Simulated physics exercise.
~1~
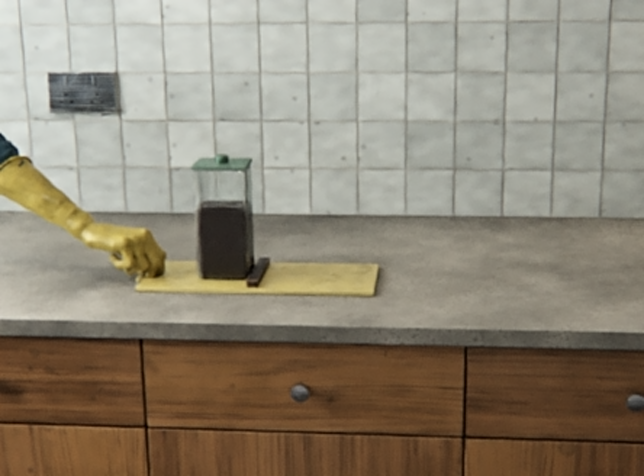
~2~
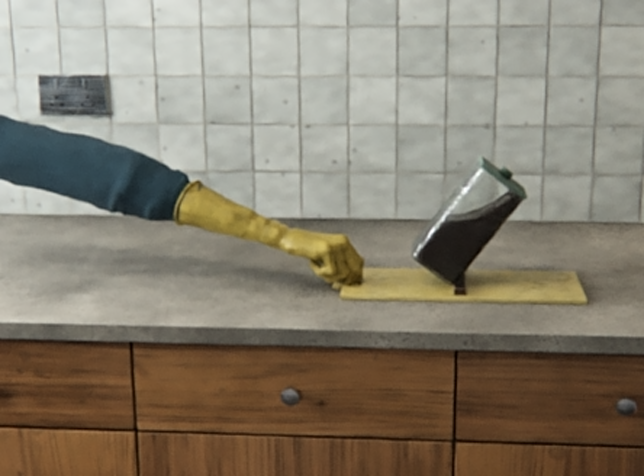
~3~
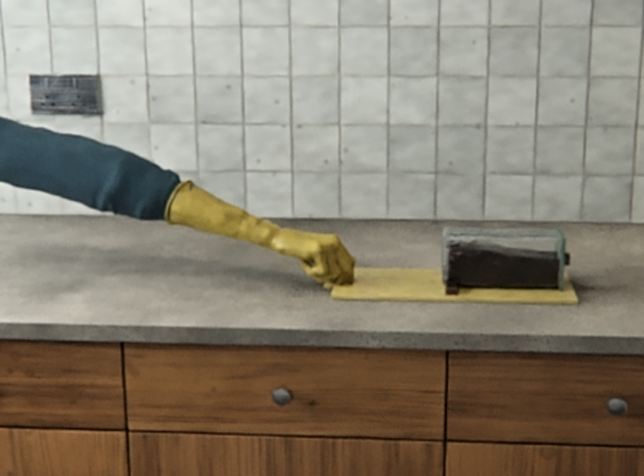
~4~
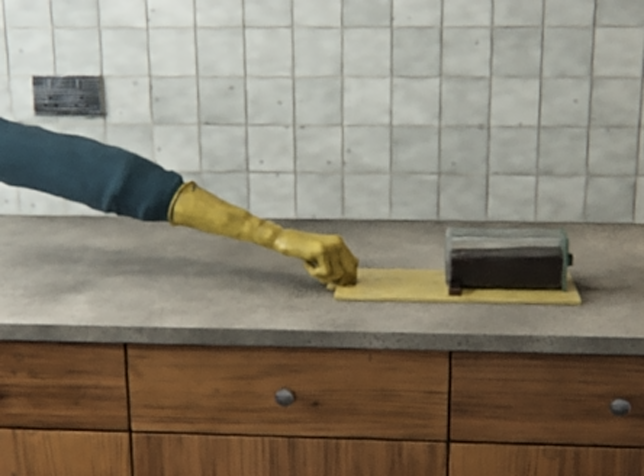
A yellow-gloved hand in a dark blue sleeve pushes a pale yellow board rightward along a grey counter, seen from the front in a slightly swaying view, with white wall tiles behind and brown wooden drawers below. On the board stands a clear flask of dark coffee with a green cap, just left of a small dark batten. As the board comes to rest, the flask tips to the right over the batten, its coffee slanting inside. It falls onto its side and stays lying on the board, still capped, the hand at the board's left end.
